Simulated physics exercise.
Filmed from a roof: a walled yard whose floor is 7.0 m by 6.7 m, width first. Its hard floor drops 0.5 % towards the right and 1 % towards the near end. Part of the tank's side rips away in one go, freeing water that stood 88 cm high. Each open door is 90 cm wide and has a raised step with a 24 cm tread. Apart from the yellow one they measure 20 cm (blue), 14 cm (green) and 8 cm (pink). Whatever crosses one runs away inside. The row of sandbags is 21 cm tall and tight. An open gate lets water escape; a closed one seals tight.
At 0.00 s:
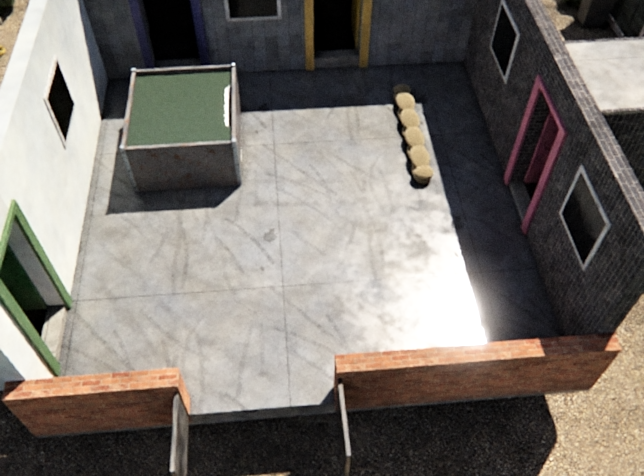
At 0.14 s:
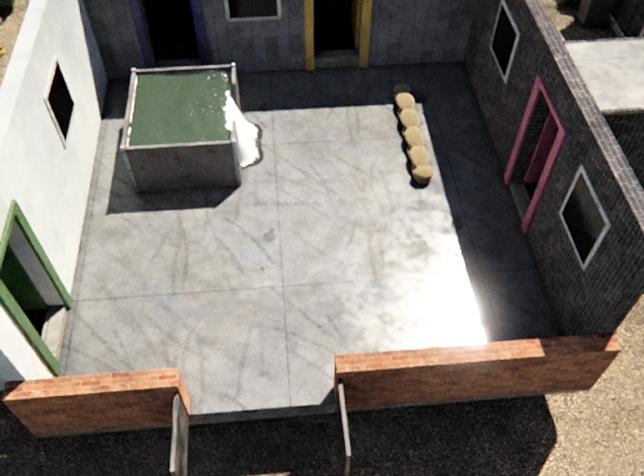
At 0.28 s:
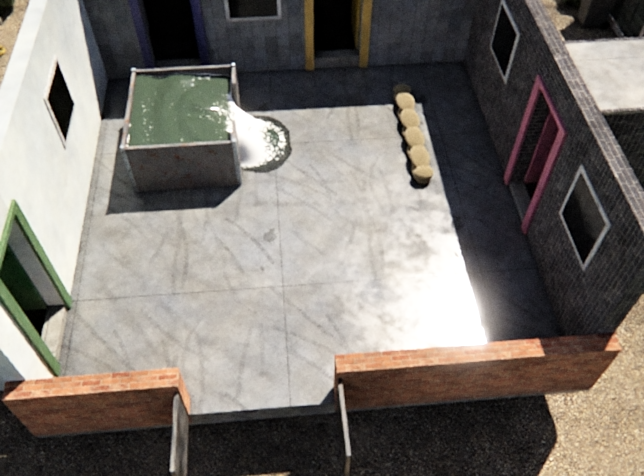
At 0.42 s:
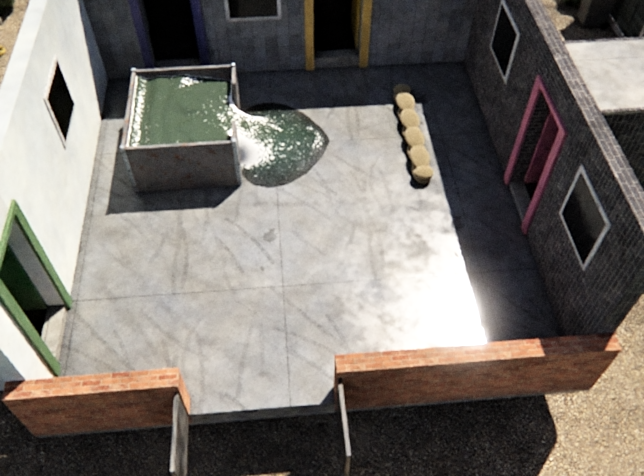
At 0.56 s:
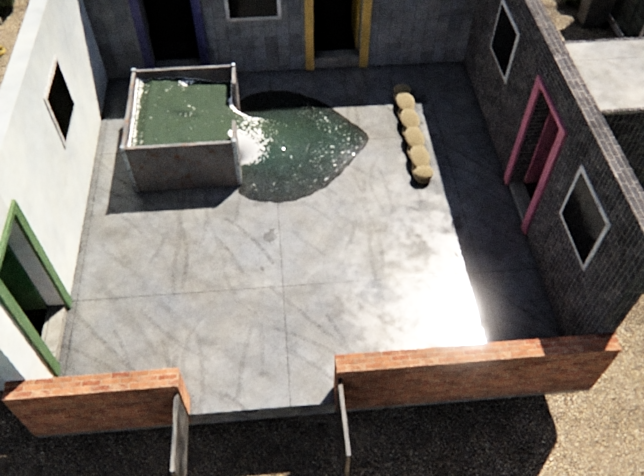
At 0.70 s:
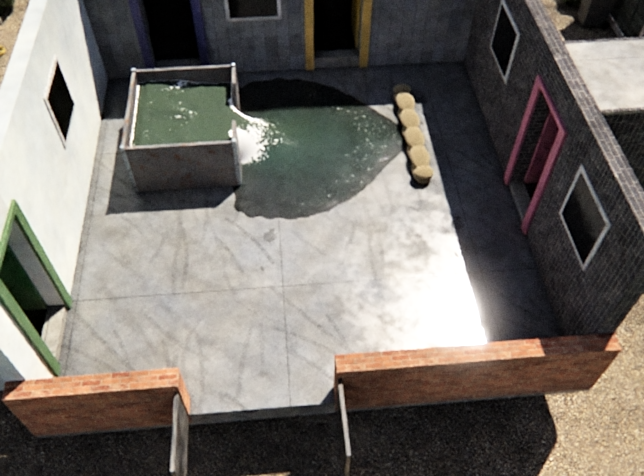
Green water bursts from the right side of a square grey tank at the back left of a walled, concrete-floored yard, seen from high above by a still camera. A green doorway stands on the left, purple and yellow ones at the back, a pink one on the right, and a row of round tan-topped objects near the spill. Foaming white at the gap, the water fans rightward and slightly nearer in a widening dark pool, reaching the row as the tank's level drops.
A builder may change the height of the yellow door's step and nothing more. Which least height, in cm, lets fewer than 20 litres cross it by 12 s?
About 10 cm.
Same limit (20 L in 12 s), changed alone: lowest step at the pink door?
About 6.5 cm at pink.
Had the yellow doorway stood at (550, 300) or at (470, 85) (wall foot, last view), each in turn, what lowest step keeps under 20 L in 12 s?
Roughly 14.0 and 21 cm.
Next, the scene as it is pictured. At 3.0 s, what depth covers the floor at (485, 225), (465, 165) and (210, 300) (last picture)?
In that order: 3, 2 and 0 cm.
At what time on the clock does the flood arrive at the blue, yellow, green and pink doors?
Blue 5.5 s, yellow 1.0 s, green 7.0 s, pink 2.0 s.
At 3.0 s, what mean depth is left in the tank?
About 33 cm.
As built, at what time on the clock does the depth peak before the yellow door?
Near 1.6 s.
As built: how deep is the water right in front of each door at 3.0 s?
In cm: Blue 0, yellow 12, green 0, pink 9.
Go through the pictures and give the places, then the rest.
Still water, 88 cm deep, in the tank at (182, 108); the yellow door at (338, 23) is dry, in the first picture.
The gap is at (236, 131), the front 0.4 m out at (259, 158); the back of the tank holds 88 cm, in the second picture.
The gap is at (236, 132), the front 0.8 m out at (286, 151); the back of the tank holds 86 cm, in the third picture.
The front is at (323, 144), 1.5 m from the gap at (236, 133); 2.1 m2 of floor is wet, 76 cm left at the back, in the fourth picture.
The gap is at (236, 132), the front 2.2 m out at (363, 140); the back of the tank holds 74 cm, in the fifth picture.
Water pours out at (236, 132) and has run 2.9 m, to (403, 140); about 5 cm deep outside, 73 cm at the back; the yellow door at (338, 23), 2.8 m from the gap, is still 0.7 m from the nearest water, in the sixth picture.
After 1.4 s water covers 35 % of the floor, deepest (37 cm) near (404, 142); 12 cm at the yellow door, 0 litres in over its 24 cm step.
After 3.0 s water covers 45 % of the floor, deepest (35 cm) near (559, 355); 12 cm at the yellow door, 0 litres in over its 24 cm step.
After 12.0 s water covers 95 % of the floor, deepest (11 cm) near (550, 368); 3 cm at the yellow door, 0 litres in over its 24 cm step.
At the yellow door as built, the water arrived by 1.0 s and peaked near 18 cm at 1.6 s.
With a step of 8.5 cm, 36 litres would have come in within the 12 s; with 11 cm, 14 litres. So under 20 litres takes about 10 cm.
